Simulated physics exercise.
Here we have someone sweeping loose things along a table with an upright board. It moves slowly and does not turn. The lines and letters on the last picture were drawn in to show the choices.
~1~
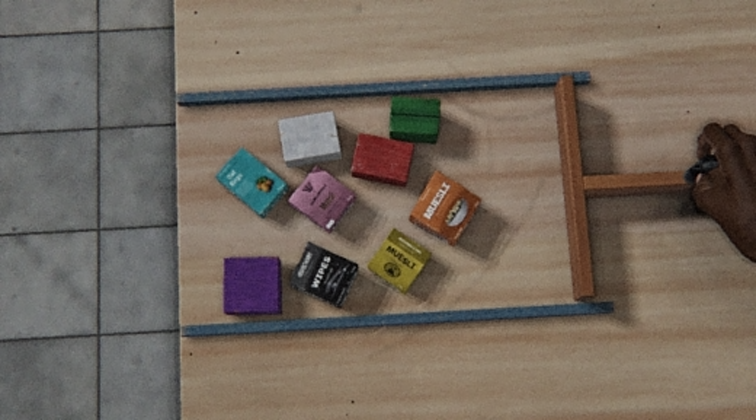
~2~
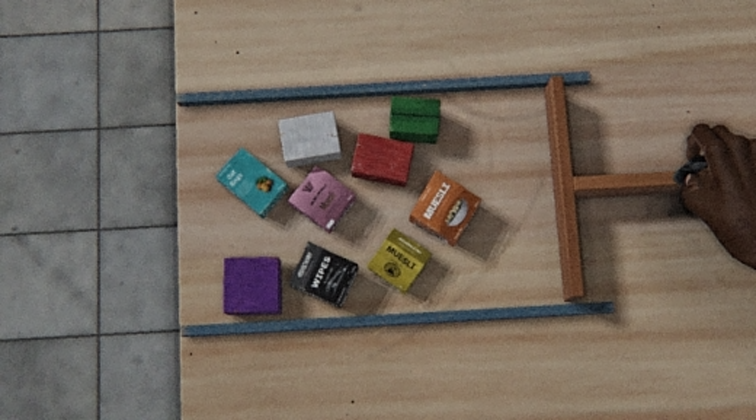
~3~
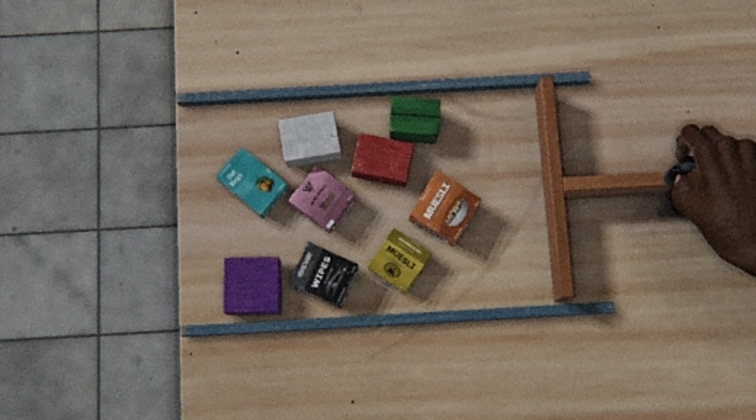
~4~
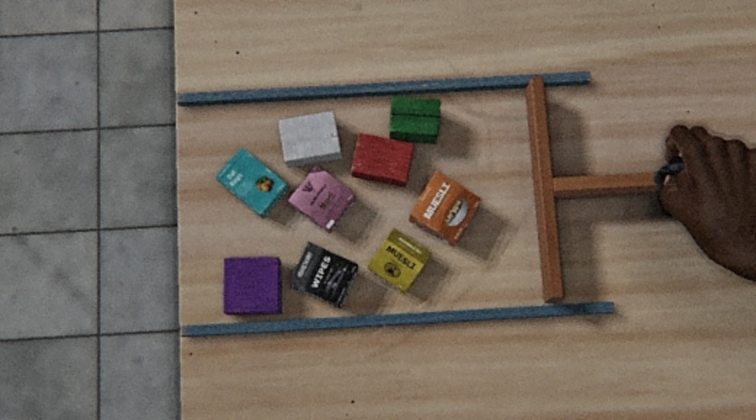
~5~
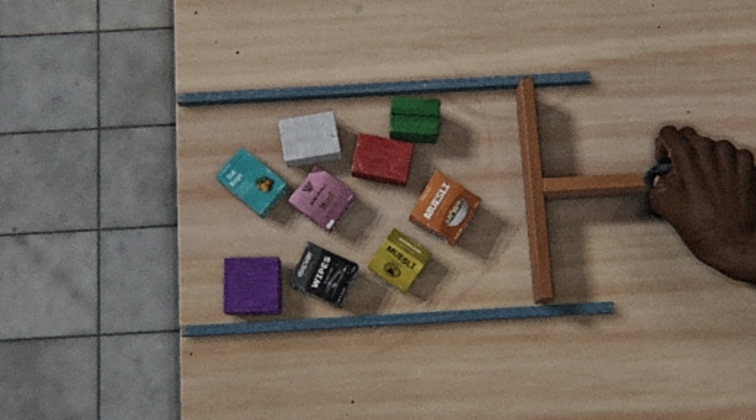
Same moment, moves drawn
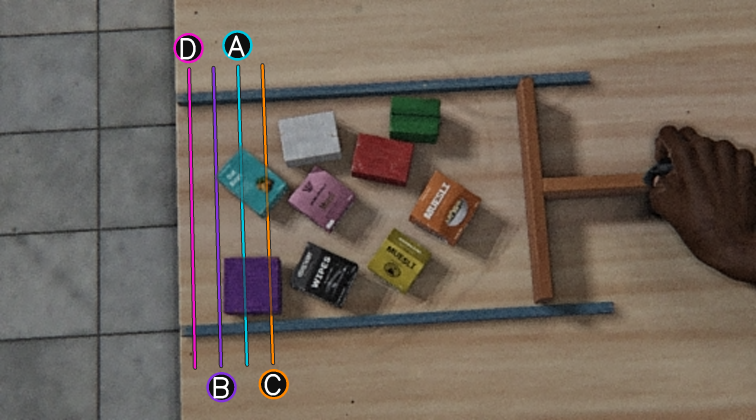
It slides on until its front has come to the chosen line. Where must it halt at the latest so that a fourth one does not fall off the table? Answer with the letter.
As far as mark C.
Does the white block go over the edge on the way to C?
No.
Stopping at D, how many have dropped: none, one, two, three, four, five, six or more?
By then, six or more.
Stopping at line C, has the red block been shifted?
Yes.
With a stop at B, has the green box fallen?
No.
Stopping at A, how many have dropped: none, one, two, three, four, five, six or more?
In all, five.
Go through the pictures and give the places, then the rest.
The first picture shows pink packet (322, 200); yellow box (399, 261); white block (310, 140).
The second picture shows board (568, 184); black box (325, 276).
The third picture shows board (557, 184); turquoise box (252, 183).
The fourth picture shows board (547, 185); purple block (253, 287).
The fifth picture shows board (537, 185); pink packet (322, 200); yellow box (399, 261); white block (310, 140).
On the marked copy, A at (242, 211); B at (217, 213); C at (268, 210); D at (192, 214).
Taking C. A third of the way, board (440, 191); white block (306, 138); green box (403, 123).
Two thirds of the way, board (344, 196); purple block (212, 292); turquoise box (212, 175).
When it is over, board (269, 200); purple block over the edge; turquoise box over the edge; two fallen.
As for the rest, A drops five; B drops five; D drops nine.
